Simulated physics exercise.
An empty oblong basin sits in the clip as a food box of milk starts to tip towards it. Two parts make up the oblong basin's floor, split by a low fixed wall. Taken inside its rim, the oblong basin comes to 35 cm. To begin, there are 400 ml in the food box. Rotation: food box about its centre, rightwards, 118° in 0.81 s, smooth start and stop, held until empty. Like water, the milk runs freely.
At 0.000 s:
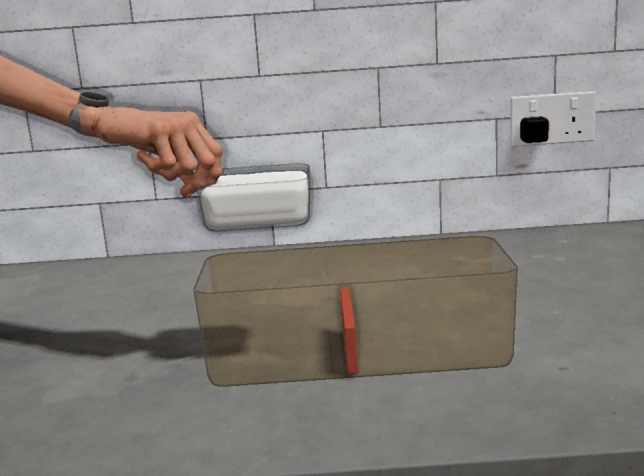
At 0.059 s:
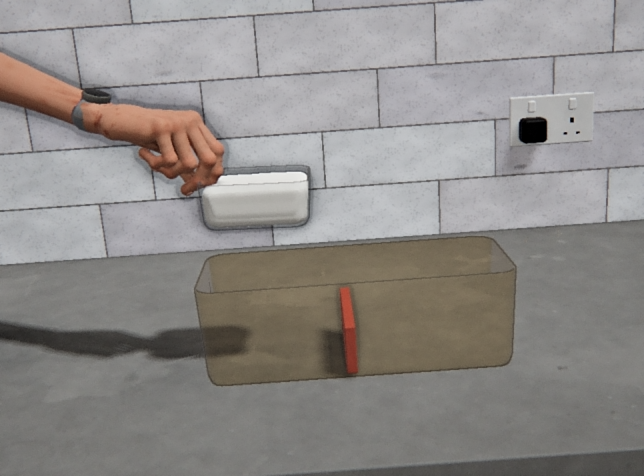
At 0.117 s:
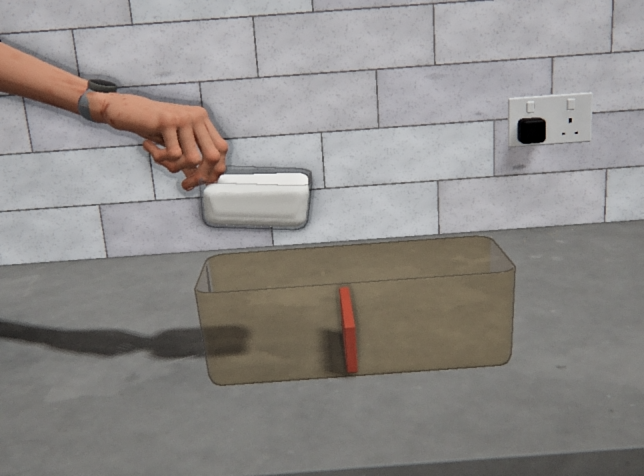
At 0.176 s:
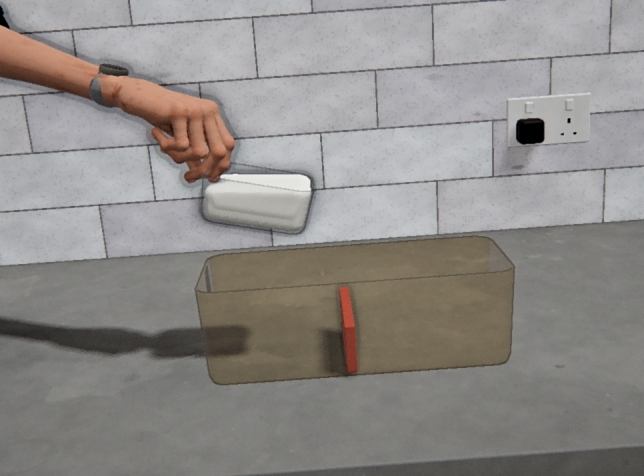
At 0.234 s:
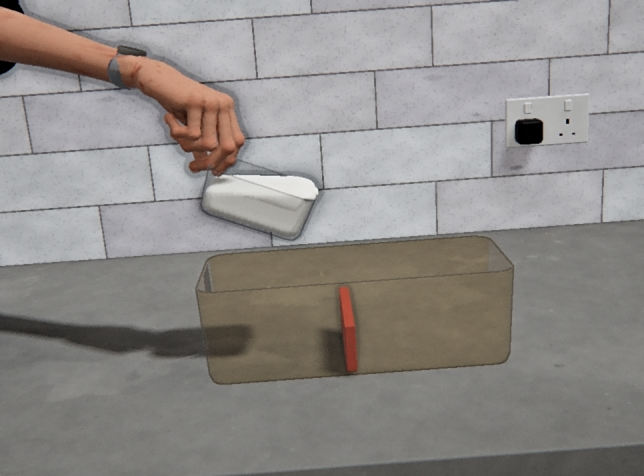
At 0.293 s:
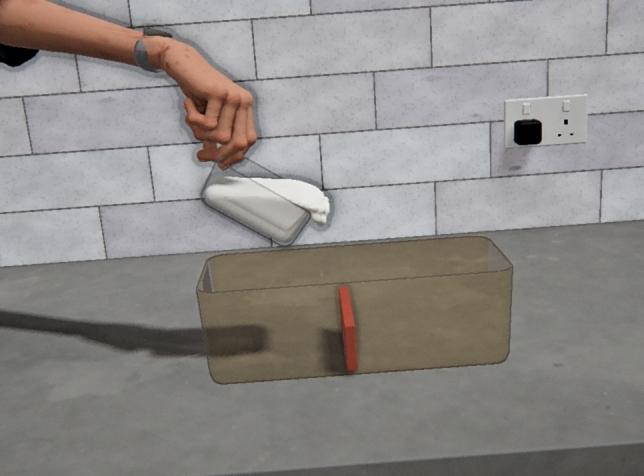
In the video, a hand holds a food box of milk above an empty oblong basin with a red divider, then gradually tilts it down to the right until some milk runs over the box's right rim.
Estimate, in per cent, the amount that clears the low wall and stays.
Roughly 68 percent.
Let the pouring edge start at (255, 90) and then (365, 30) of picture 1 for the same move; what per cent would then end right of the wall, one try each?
20 then 90 %.
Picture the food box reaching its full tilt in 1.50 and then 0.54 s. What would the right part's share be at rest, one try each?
I'd say 70 percent on the first go, 50 percent on the next.
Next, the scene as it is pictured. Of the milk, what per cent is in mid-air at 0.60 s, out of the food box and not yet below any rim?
About 7 per cent.
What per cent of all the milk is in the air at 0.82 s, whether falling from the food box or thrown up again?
About 1 per cent.
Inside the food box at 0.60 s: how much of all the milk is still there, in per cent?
Close to 8 in a hundred.
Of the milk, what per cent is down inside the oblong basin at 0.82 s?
About 98 per cent.
After 0.60 s the tilt is 99° and 8 per cent is still to pour, 21 is left of the wall and 64 right of it.
After 0.82 s the tilt is 118° and 0 per cent is still to pour, 32 is left of the wall and 67 right of it.
After 1.06 s the tilt is 118° and 0 per cent is still to pour, 32 is left of the wall and 68 right of it.
After 1.31 s the tilt is 118° and 0 per cent is still to pour, 32 is left of the wall and 68 right of it.
In the end 32 per cent lies left of the wall, 68 right of it and 0 outside.
